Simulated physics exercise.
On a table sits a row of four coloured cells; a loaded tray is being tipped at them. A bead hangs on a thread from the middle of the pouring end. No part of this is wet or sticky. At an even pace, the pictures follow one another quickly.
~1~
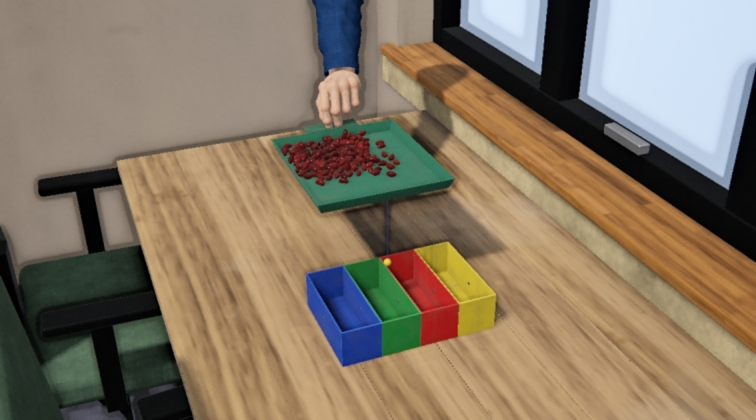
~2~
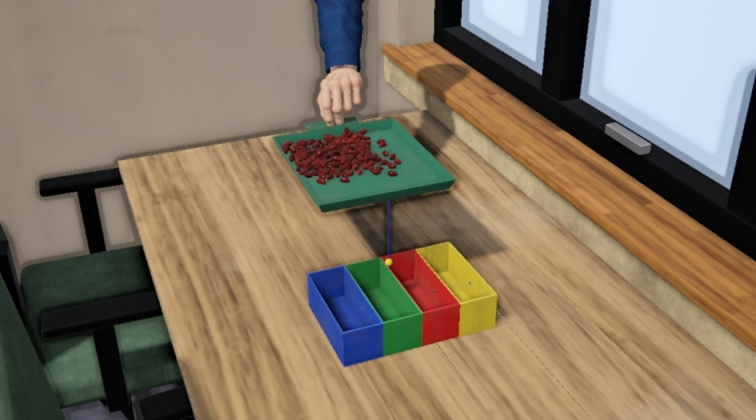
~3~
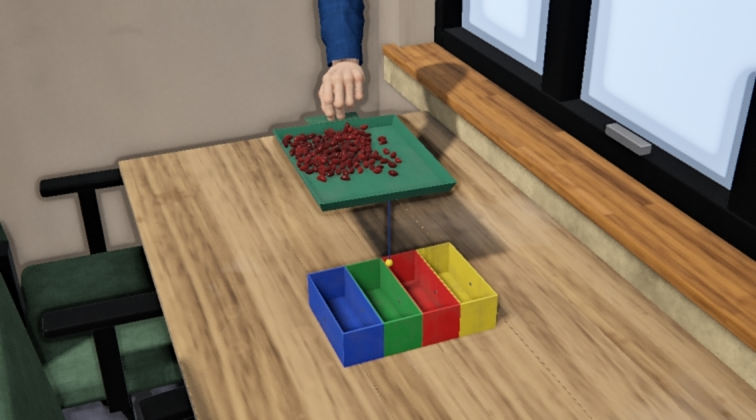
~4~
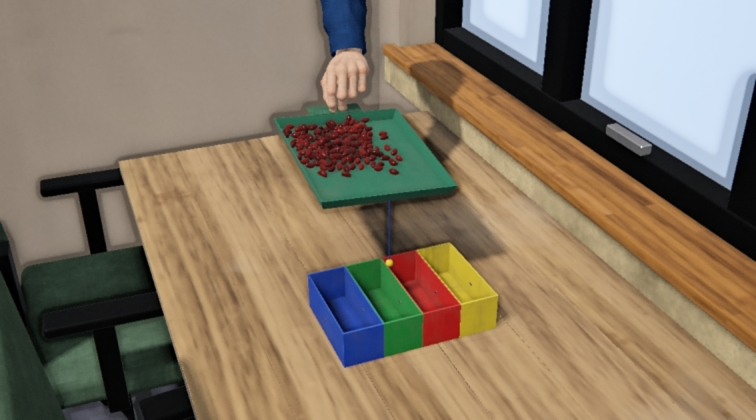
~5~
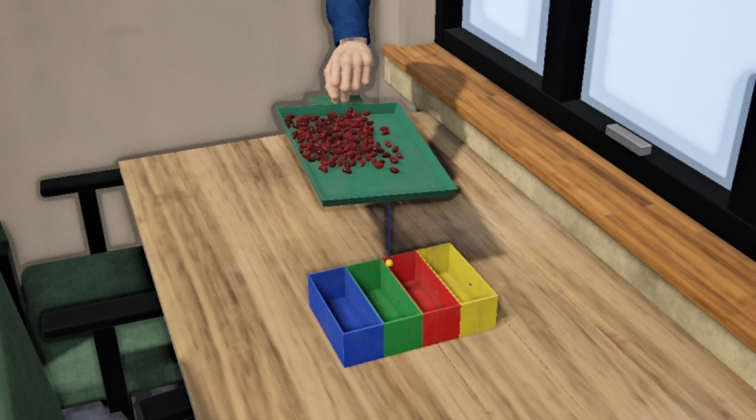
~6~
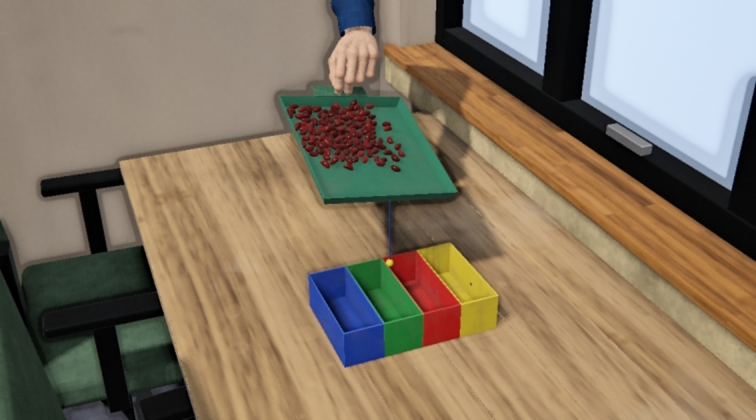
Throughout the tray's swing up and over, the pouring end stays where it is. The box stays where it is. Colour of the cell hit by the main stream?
Yellow.
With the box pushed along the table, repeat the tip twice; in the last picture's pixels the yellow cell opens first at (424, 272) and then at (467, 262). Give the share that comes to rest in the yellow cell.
First try: Roughly 30 per cent; second try: Roughly 50 per cent.
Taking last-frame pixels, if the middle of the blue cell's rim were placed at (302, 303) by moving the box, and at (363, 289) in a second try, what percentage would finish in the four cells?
Result: 20 % and 100 %.
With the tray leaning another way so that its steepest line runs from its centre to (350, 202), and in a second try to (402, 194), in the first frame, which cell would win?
Blue, then the yellow cell.
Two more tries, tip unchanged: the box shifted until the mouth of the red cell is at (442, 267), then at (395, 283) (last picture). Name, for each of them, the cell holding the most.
Try one goes to the cell in red; try two goes to the cell in yellow.
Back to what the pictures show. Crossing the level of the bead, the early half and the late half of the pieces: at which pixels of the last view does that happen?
The first part passes (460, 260); everything after passes (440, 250).
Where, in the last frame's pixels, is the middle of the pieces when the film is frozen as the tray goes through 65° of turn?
Somewhere around pixel (431, 197) in the last picture.
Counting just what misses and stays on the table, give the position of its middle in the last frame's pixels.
The centre sits near (514, 298).
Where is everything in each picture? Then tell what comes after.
Corners of the pouring end (321, 202) and (449, 177), level; middle of the load (336, 155), kidney beans; bead on its thread (388, 262); blue cell (362, 342); green cell (401, 331); red cell (440, 322); yellow cell (477, 312), in the first frame.
Corners of the pouring end (322, 202) and (450, 178), level; middle of the load (337, 153), in the second frame.
Corners of the pouring end (323, 201) and (451, 180), tipped barely, lowest at the right corner; middle of the load (338, 150), in the third frame.
Corners of the pouring end (324, 199) and (452, 183), tipped a little, lowest at the right corner; middle of the load (339, 143), in the fourth frame.
Corners of the pouring end (325, 197) and (452, 186), tipped a little, lowest at the right corner; middle of the load (340, 137), in the fifth frame.
Corners of the pouring end (327, 195) and (452, 189), tipped clearly, lowest at the right corner; middle of the load (343, 131); blue cell (364, 342); green cell (404, 332); red cell (442, 322); yellow cell (479, 313), in the sixth frame.
Just after the last frame, tray tipped steeply; roughly two thirds on the tray; about a tenth in the yellow cell; just a few in the red cell; roughly a quarter falling or outside the box.
A moment on, tray tipped past a quarter turn; just a few on the tray; roughly two thirds in the yellow cell; roughly a quarter in the red cell; just a few in the green cell; roughly a quarter falling or outside the box.
Further on, tray tipped past a quarter turn; roughly two thirds in the yellow cell; roughly a quarter in the red cell; just a few in the green cell; roughly a quarter falling or outside the box.
When it is over, tray tipped past a quarter turn; roughly two thirds in the yellow cell; roughly a quarter in the red cell; just a few in the green cell; not one in the blue cell; roughly a quarter outside the box.
